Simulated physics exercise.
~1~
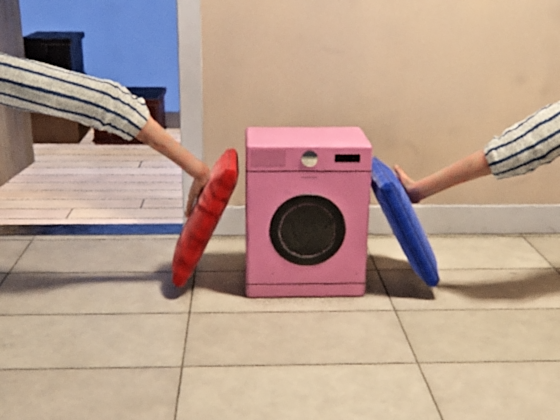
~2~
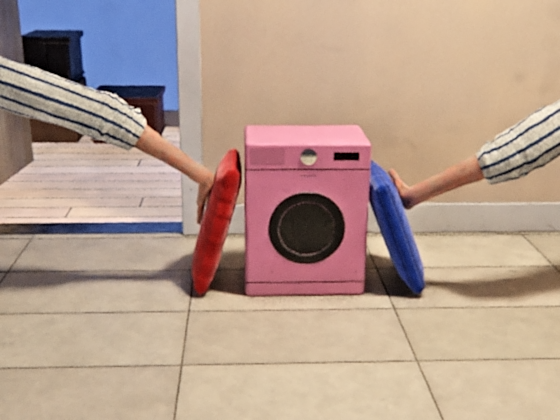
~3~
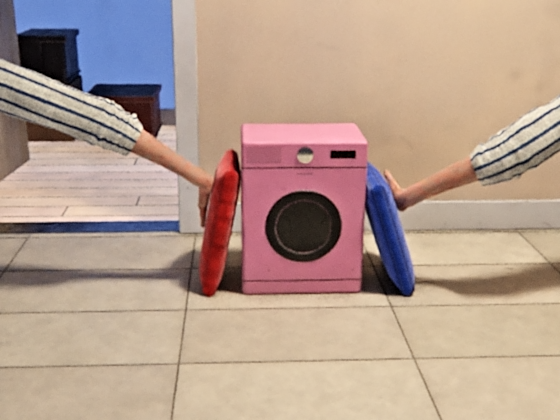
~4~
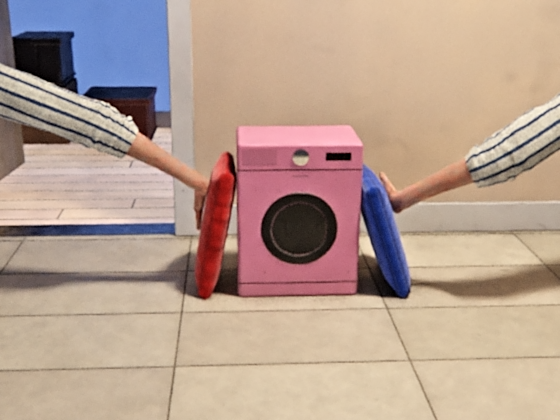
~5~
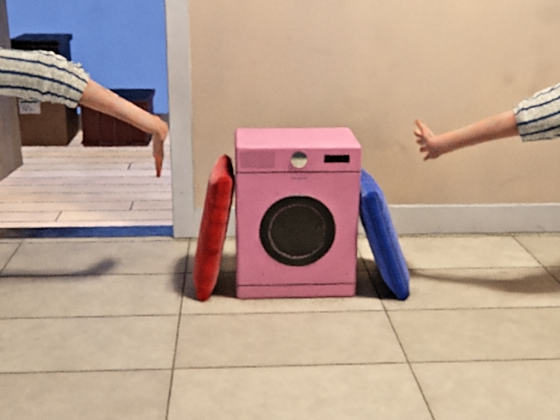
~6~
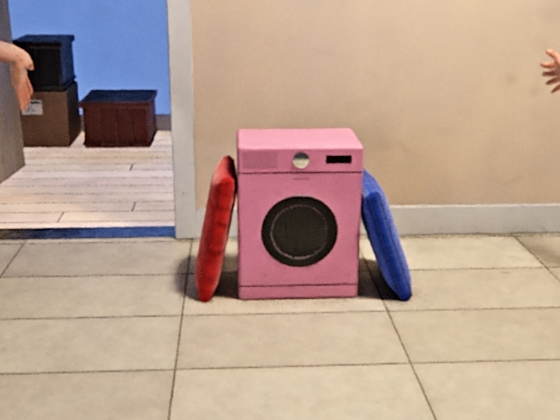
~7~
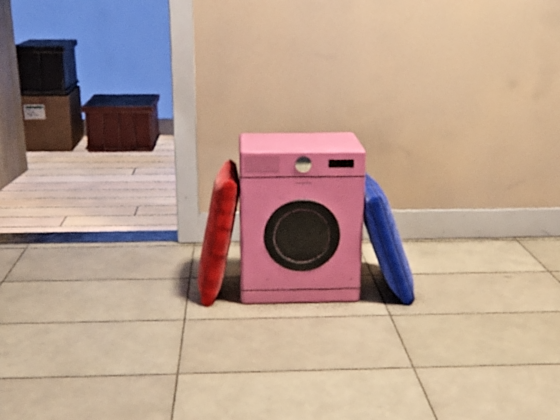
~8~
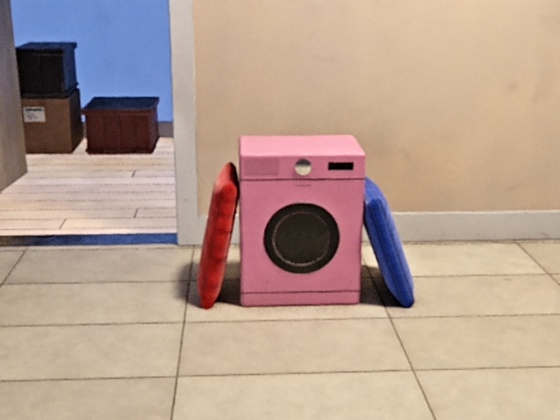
Pink toy washing machine with hands leaning a red pillow and blue cushion against its sides, then withdrawing, leaving both propped.
